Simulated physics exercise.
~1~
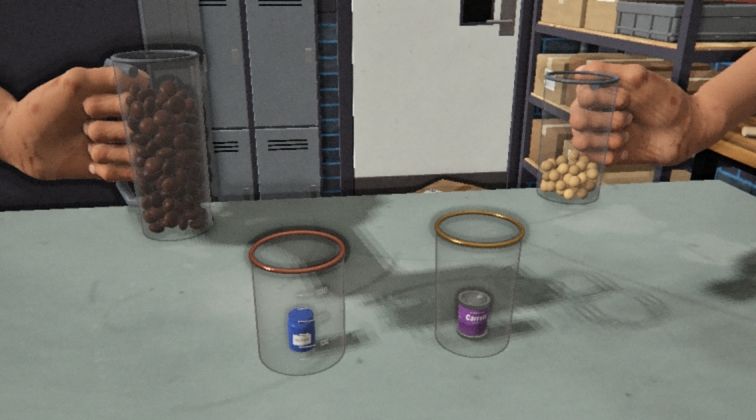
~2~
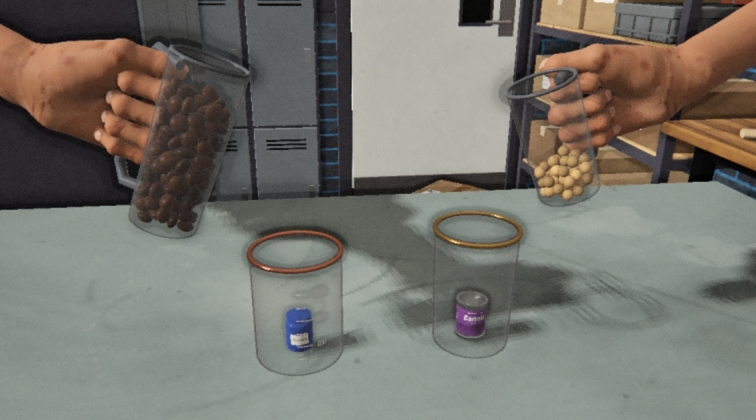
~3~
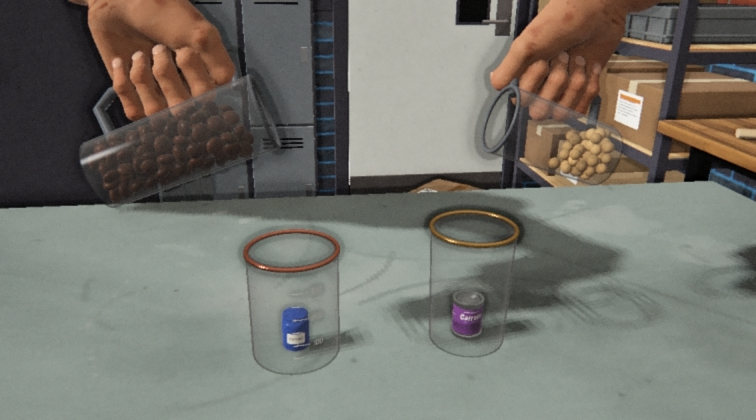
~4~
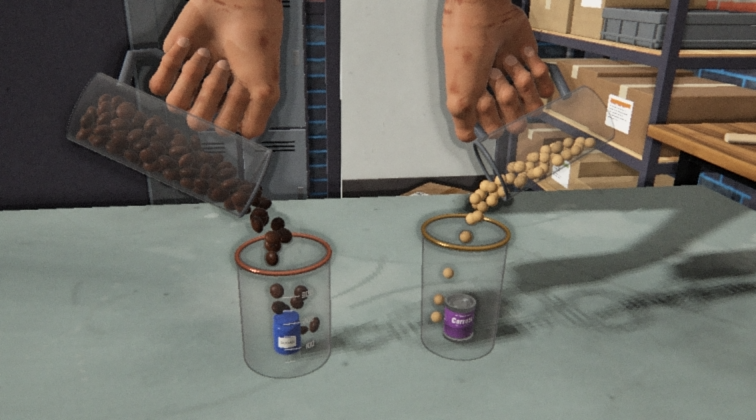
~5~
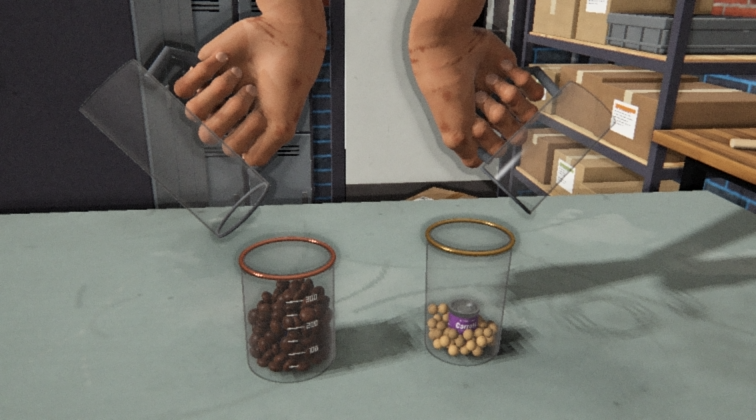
Two hands hold clear cups above a grey-green counter in a storeroom with lockers and shelved boxes, seen from the front by a slightly swaying camera. The left cup is full of dark brown balls, the right partly filled with pale tan ones. Below stand a red-rimmed beaker holding a small blue object and a gold-rimmed glass holding a purple can. The hands tilt the cups onto their sides, then pour both loads around the objects. Finally, the emptied cups hang upside down, the blue object is buried, and the purple can's top still shows.
